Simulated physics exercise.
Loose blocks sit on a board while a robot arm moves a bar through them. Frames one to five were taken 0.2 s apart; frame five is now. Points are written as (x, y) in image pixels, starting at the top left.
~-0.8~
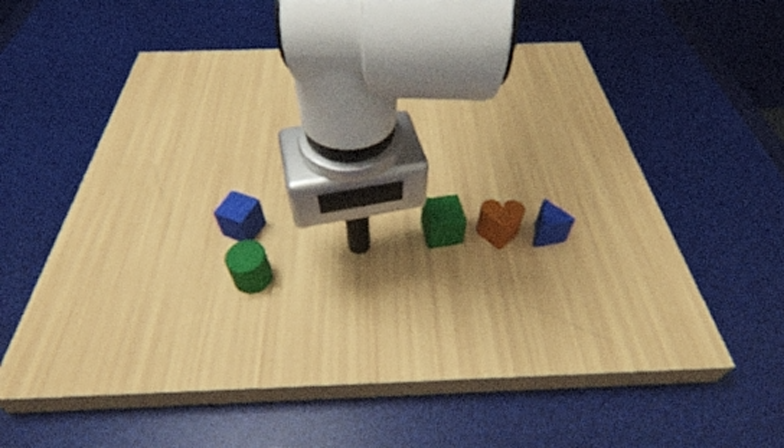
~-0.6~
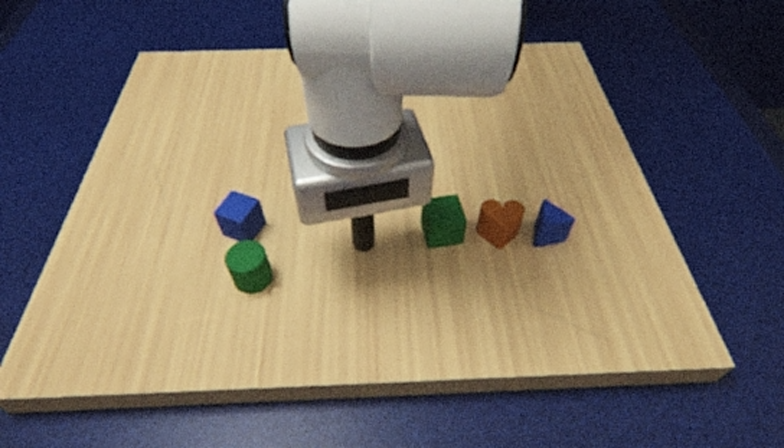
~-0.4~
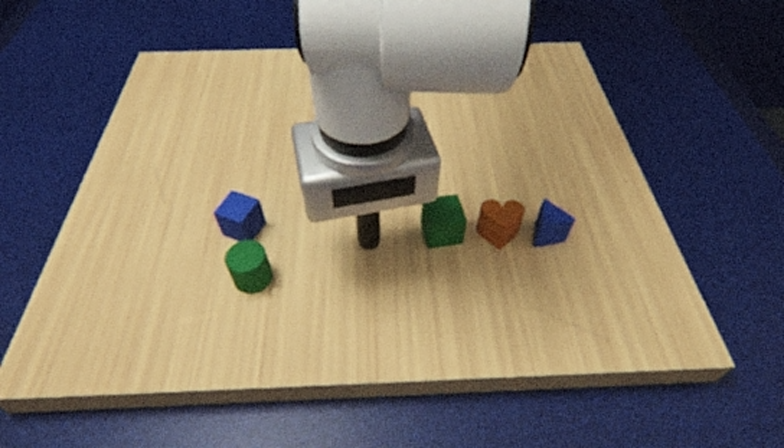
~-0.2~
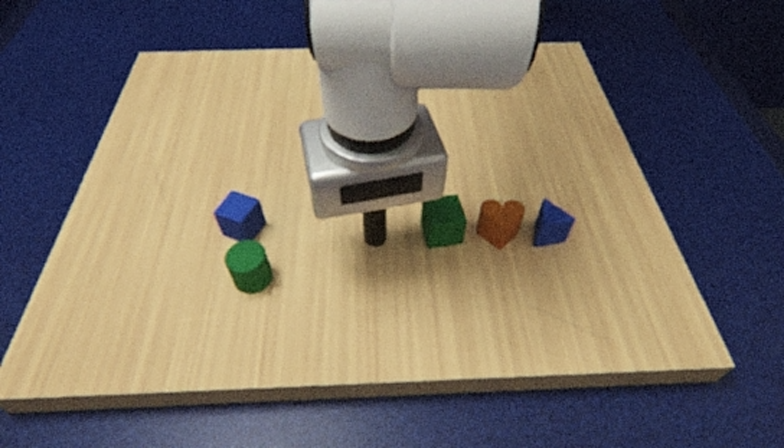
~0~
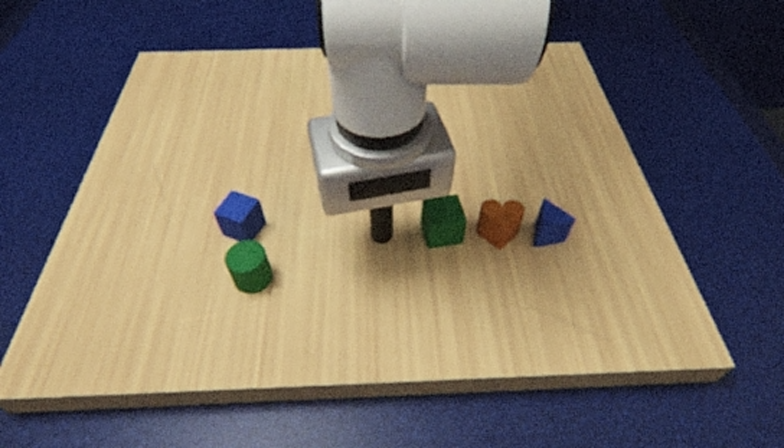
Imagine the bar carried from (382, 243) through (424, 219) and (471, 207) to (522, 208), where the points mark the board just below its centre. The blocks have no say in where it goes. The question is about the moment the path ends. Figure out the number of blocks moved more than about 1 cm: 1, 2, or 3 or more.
My best guess is that a pair of blocks move over 1 cm.
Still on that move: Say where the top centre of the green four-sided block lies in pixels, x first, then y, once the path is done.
Most likely (472, 209).
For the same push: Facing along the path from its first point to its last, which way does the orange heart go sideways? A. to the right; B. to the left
I choose A.
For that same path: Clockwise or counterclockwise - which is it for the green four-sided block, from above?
It spins with the clock.
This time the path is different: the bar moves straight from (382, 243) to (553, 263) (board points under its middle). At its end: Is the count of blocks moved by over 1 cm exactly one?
Final answer: Yes.
On the path given first. One third of the way, bar (425, 210); green four-sided block (454, 208), turned 25° clockwise.
Two thirds of the way, bar (474, 199); green four-sided block (472, 209), turned 85° clockwise; orange heart (520, 217), turned 20° anticlockwise.
At the end, bar (525, 200); green four-sided block (472, 209), turned 85° clockwise; orange heart (520, 217), turned 20° anticlockwise; blue triangular block not moved.
